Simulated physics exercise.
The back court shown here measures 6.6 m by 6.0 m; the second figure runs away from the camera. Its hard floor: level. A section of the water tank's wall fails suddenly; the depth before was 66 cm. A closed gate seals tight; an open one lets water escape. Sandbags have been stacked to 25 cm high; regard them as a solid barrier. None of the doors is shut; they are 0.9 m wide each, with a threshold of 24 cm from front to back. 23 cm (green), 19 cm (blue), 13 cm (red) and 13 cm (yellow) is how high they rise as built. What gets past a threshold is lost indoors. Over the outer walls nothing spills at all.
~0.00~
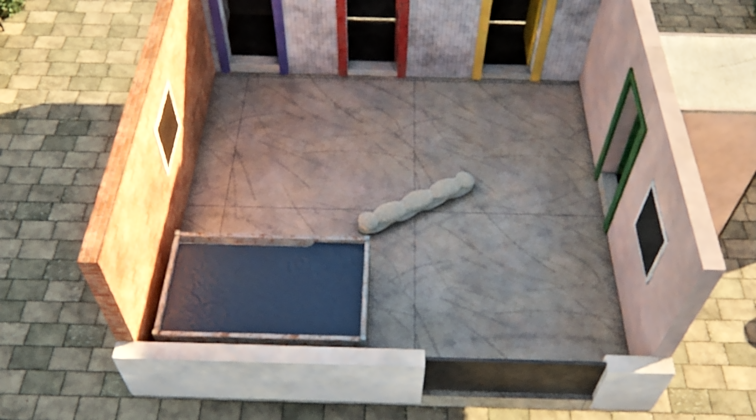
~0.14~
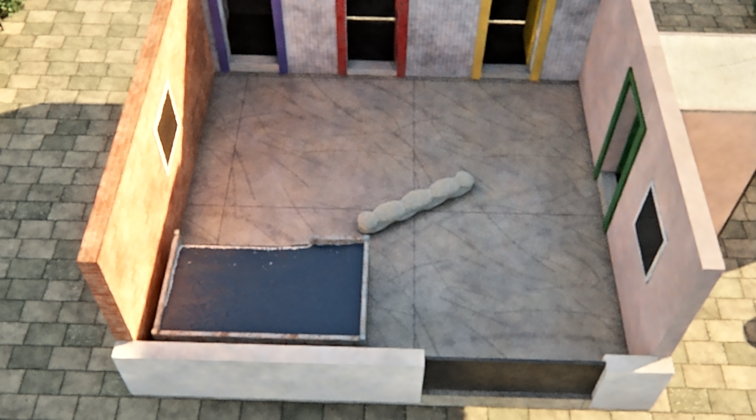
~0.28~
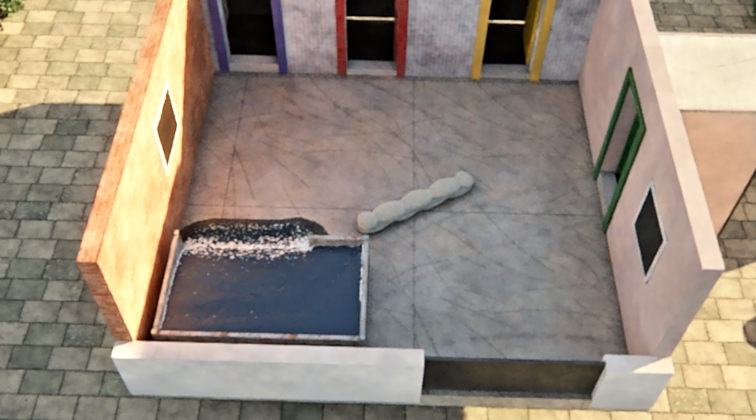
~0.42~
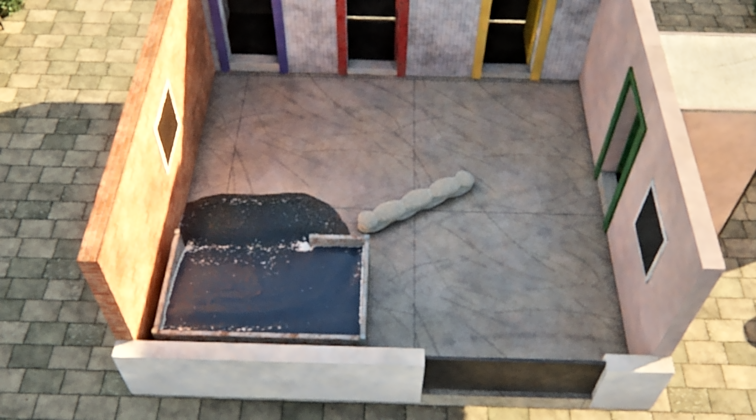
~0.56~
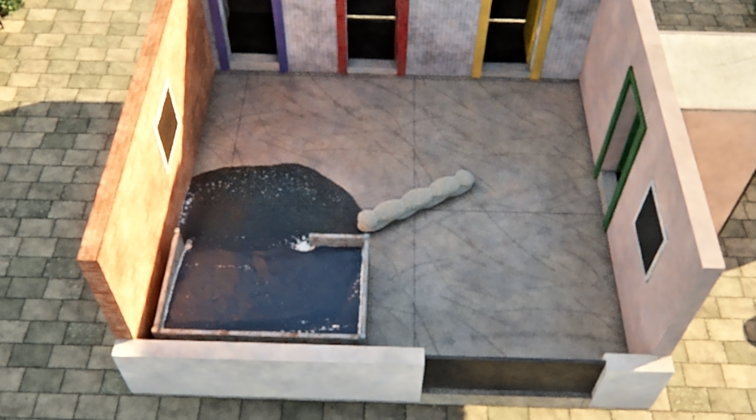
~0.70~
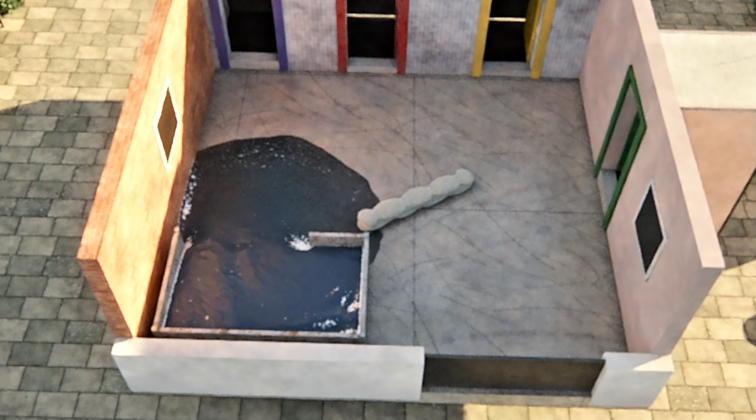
The video shows a walled courtyard with a dark rectangular water tank and a row of stacked sandbags; water breaks through the tank's far side and spreads across the floor in a widening dark pool, reaching the sandbags' near end.
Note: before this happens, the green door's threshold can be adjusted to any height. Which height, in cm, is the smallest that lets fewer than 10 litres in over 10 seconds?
The smallest is roughly 9.5 cm.
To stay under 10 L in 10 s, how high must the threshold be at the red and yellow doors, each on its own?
About 17 cm at red and 10.0 cm at yellow.
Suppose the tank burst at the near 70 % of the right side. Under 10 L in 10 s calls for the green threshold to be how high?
It should stand roughly 11.5 cm high.
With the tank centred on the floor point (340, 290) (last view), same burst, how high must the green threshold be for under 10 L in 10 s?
Then roughly 8.0 cm.
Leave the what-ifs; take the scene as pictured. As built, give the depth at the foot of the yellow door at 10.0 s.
About 10.5 cm.
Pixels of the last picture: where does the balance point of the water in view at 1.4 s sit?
Around (265, 234).
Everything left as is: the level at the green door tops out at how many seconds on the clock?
Near 6.0 seconds.
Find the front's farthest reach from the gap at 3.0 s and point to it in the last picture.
Roughly at (544, 79) in the last view.
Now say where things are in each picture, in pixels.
Still water, 66 cm deep, in the water tank at (267, 287); the green door at (617, 161) is dry, in the first frame.
Water pours out on the far side and has run 0.3 m, to a hidden place; about 9 cm deep outside, 66 cm at the back, in the second frame.
The gap is on the far side, the front 0.8 m out at (287, 223); the back of the water tank holds 66 cm, in the third frame.
The gap is on the far side, the front 1.3 m out at (271, 198); the back of the water tank holds 60 cm, in the fourth frame.
The gap is on the far side, the front 1.9 m out at (279, 168); the back of the water tank holds 56 cm, in the fifth frame.
Water pours out on the far side and has run 2.5 m, to (275, 140); about 8 cm deep outside, 56 cm at the back; the green door at (616, 158), 5.6 m from the gap, is still 3.7 m from the nearest water, in the sixth frame.
After 1.4 s water covers 35 % of the floor, deepest (31 cm) near (226, 70); it has not reached the green door.
After 3.0 s water covers 40 % of the floor, deepest (35 cm) near (245, 71); it has not reached the green door.
After 10.0 s water covers 95 % of the floor, deepest (15 cm) near (375, 374); 8 cm at the green door, 0 litres in over its 23 cm threshold.
At the green door as built, the water arrived by 4.8 s and peaked near 14 cm at 5.8 s.
With a threshold of 8 cm, 22 litres would have come in within the 10 s; with 11 cm, 5 litres. So under 10 litres takes about 9.5 cm.
